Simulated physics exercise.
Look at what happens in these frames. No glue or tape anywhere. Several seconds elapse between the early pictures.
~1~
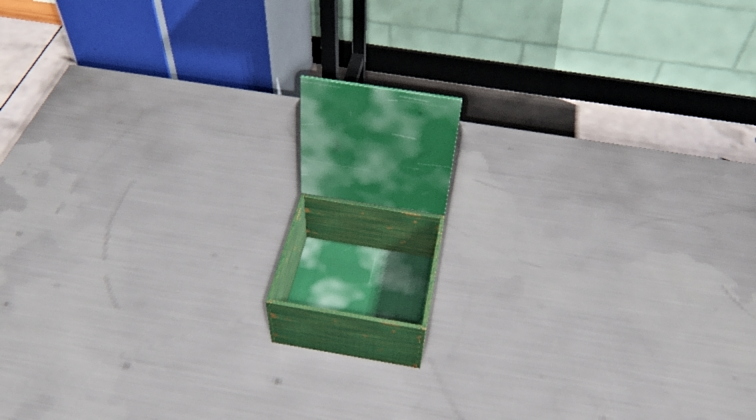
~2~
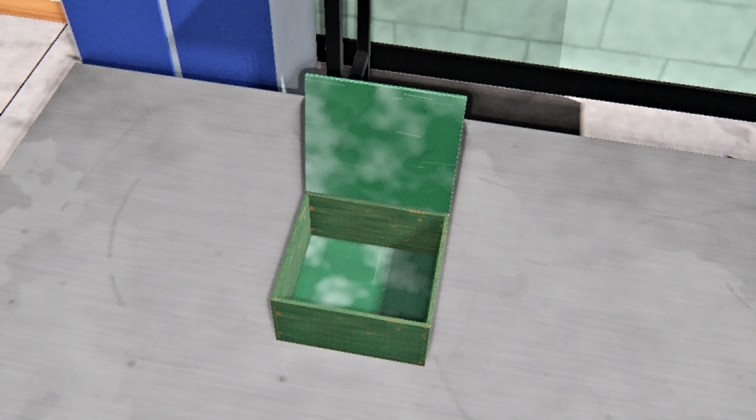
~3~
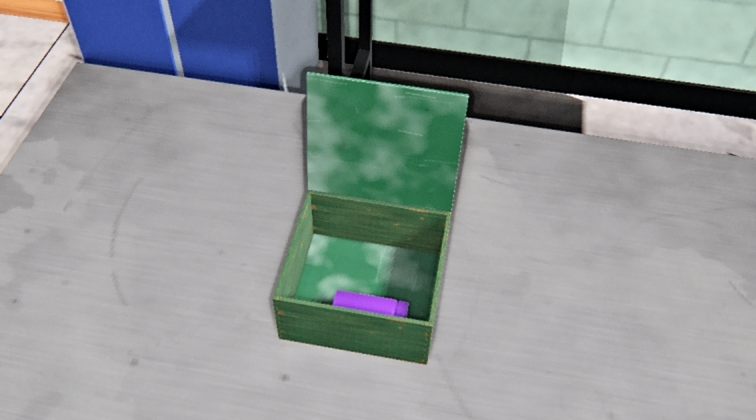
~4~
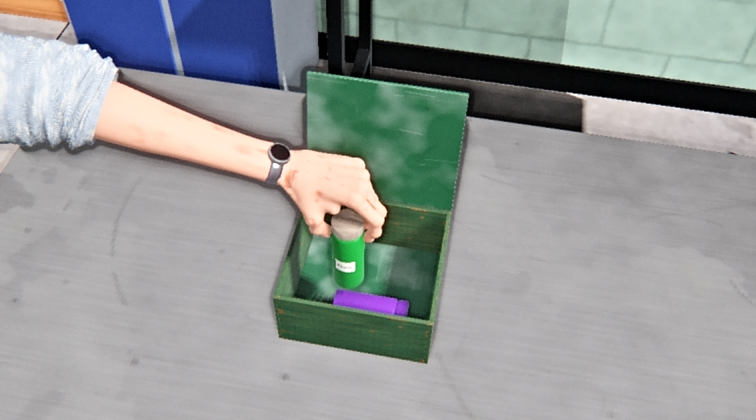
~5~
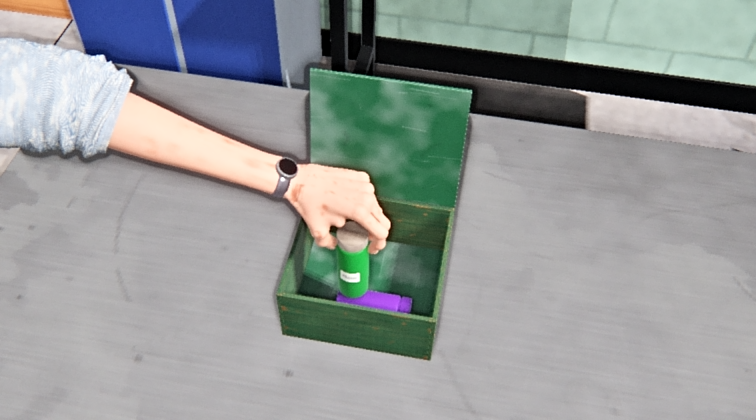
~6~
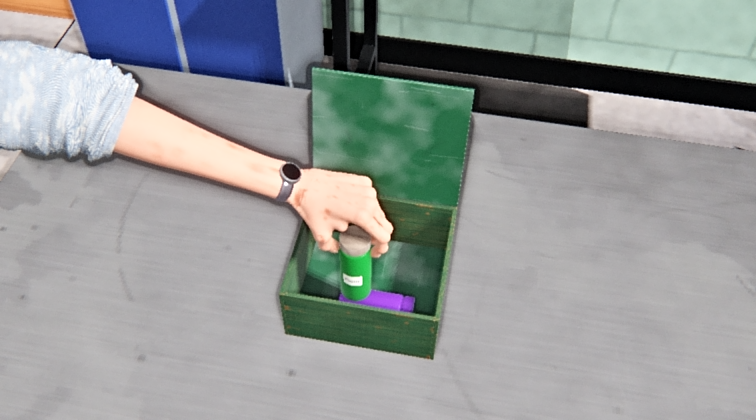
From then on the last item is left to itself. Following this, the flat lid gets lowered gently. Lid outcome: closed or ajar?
Closed.
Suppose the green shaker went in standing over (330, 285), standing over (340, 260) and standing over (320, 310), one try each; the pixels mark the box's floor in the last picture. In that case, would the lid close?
Lid, in order: Held open, held open, held open.
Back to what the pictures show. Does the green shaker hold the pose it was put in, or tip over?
At the finish it goes crooked.
Then, 0.40 s after the last picture, green shaker on its side near (365, 261); purple shaker rolled a little.
Then, 1.30 s after the last picture, lid 75° above the rim; green shaker on its side near (356, 261); purple shaker rolled a little.
Then, 1.70 s after the last picture, lid 50° above the rim; green shaker on its side near (354, 260); purple shaker rolled a little.
Then, 2.20 s after the last picture, lid 11° above the rim; green shaker on its side near (354, 260); purple shaker rolled a little.
At rest, lid shut; tipped over in the box, green shaker; purple shaker in place. Seen from the same camera at the end, green shaker near (354, 260).
